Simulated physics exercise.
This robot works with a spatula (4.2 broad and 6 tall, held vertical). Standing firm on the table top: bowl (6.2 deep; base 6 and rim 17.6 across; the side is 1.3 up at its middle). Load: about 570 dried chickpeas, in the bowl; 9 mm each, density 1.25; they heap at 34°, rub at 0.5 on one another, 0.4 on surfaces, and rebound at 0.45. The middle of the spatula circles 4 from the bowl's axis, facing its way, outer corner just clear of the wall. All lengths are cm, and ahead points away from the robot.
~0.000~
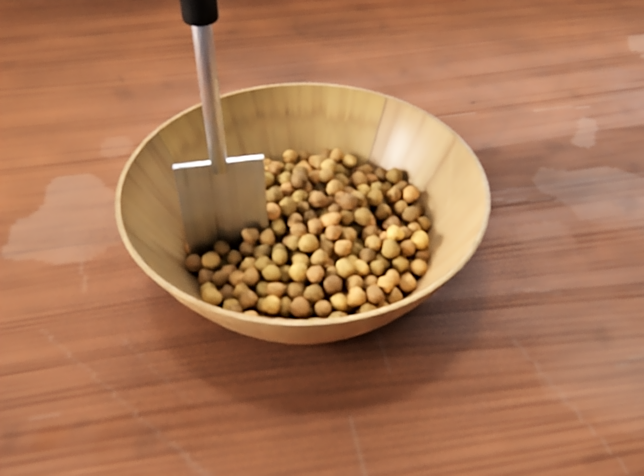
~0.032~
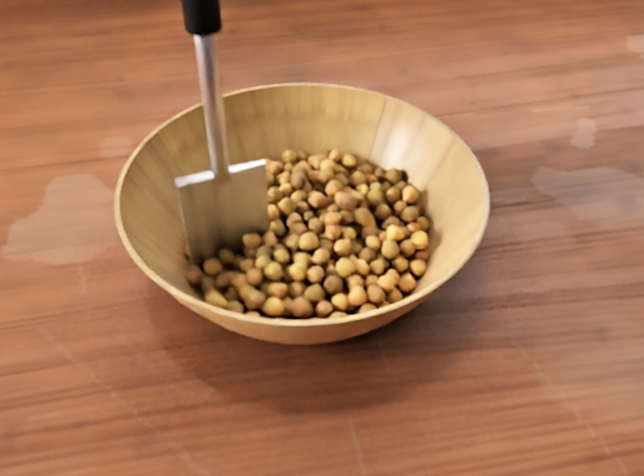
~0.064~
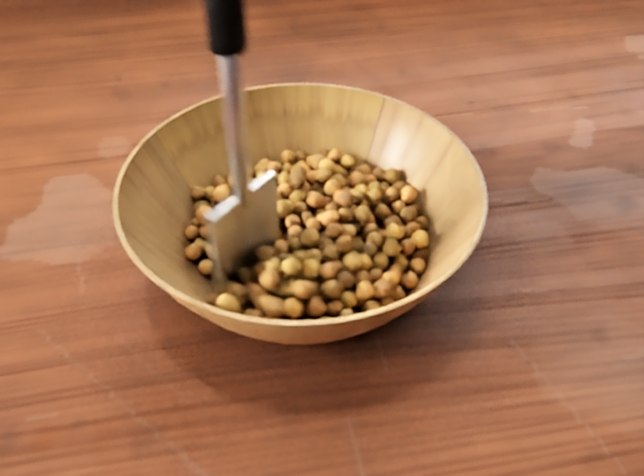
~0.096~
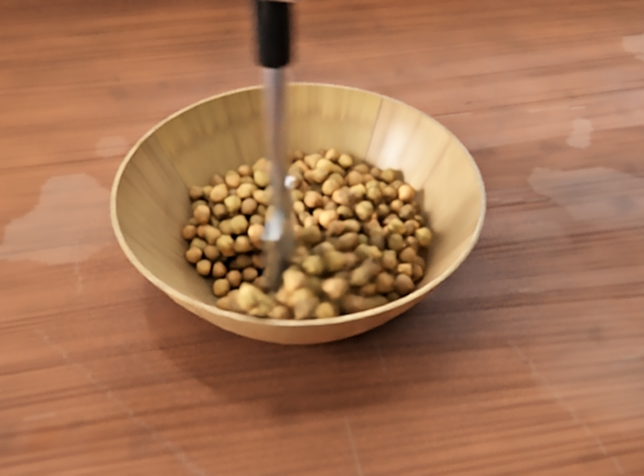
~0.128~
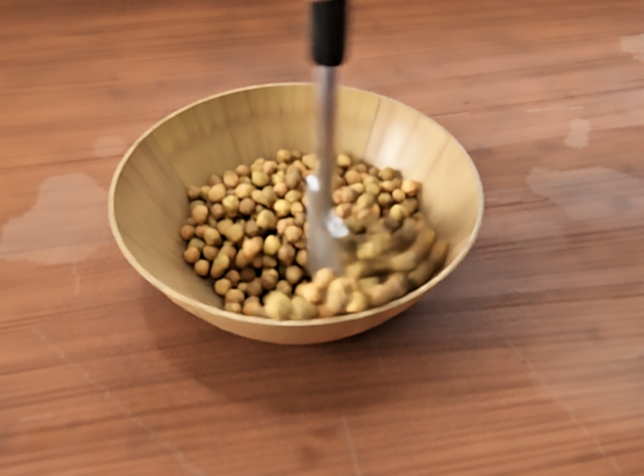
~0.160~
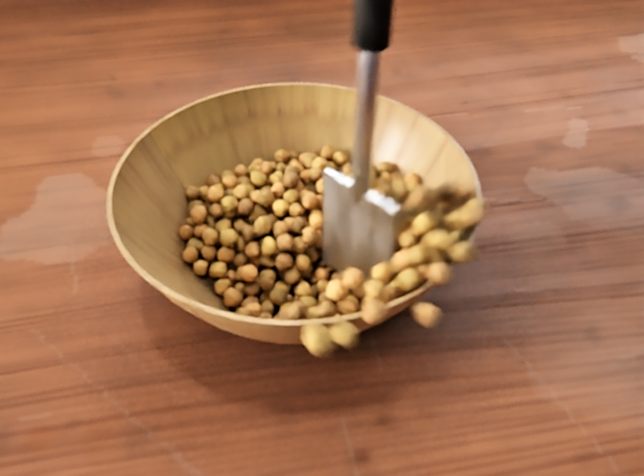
On a wooden table top, an upright spatula sweeps rightward through a bowl of dried chickpeas, pushing some over the near rim.
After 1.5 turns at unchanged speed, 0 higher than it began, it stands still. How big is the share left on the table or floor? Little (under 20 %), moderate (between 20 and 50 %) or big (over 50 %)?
On the table or floor the share is moderate, between 20 and 50 %.
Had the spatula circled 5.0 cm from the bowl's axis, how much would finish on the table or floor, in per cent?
In that case some 15 per cent.
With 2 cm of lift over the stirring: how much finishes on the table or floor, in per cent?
About 20 per cent.
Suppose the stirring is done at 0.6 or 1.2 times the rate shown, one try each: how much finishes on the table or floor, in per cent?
About 10 and 40 per cent.
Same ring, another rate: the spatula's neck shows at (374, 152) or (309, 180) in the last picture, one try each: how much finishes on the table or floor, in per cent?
About 35 and 15 per cent.
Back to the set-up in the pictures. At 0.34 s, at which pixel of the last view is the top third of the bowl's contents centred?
Near (235, 139).
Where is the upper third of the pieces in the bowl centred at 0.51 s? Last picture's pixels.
At about (322, 286).
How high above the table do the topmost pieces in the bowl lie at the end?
Roughly 6.0 cm.
After 0.34 s, 284° round, highest piece 9 above the table; 487 in the bowl, 29 on the table or floor, 52 in flight or on the tool.
After 0.51 s, 83° round, highest piece 9 above the table; 417 in the bowl, 118 on the table or floor, 33 in flight or on the tool.
After 0.80 s, 180° round, highest piece 7 above the table; 387 in the bowl, 179 on the table or floor, 2 in flight or on the tool.
After 1.50 s, 180° round, highest piece 5 above the table; 387 in the bowl, 181 on the table or floor.
In the end, 387 in the bowl, 181 on the table or floor. That is 32 % on the table or floor.
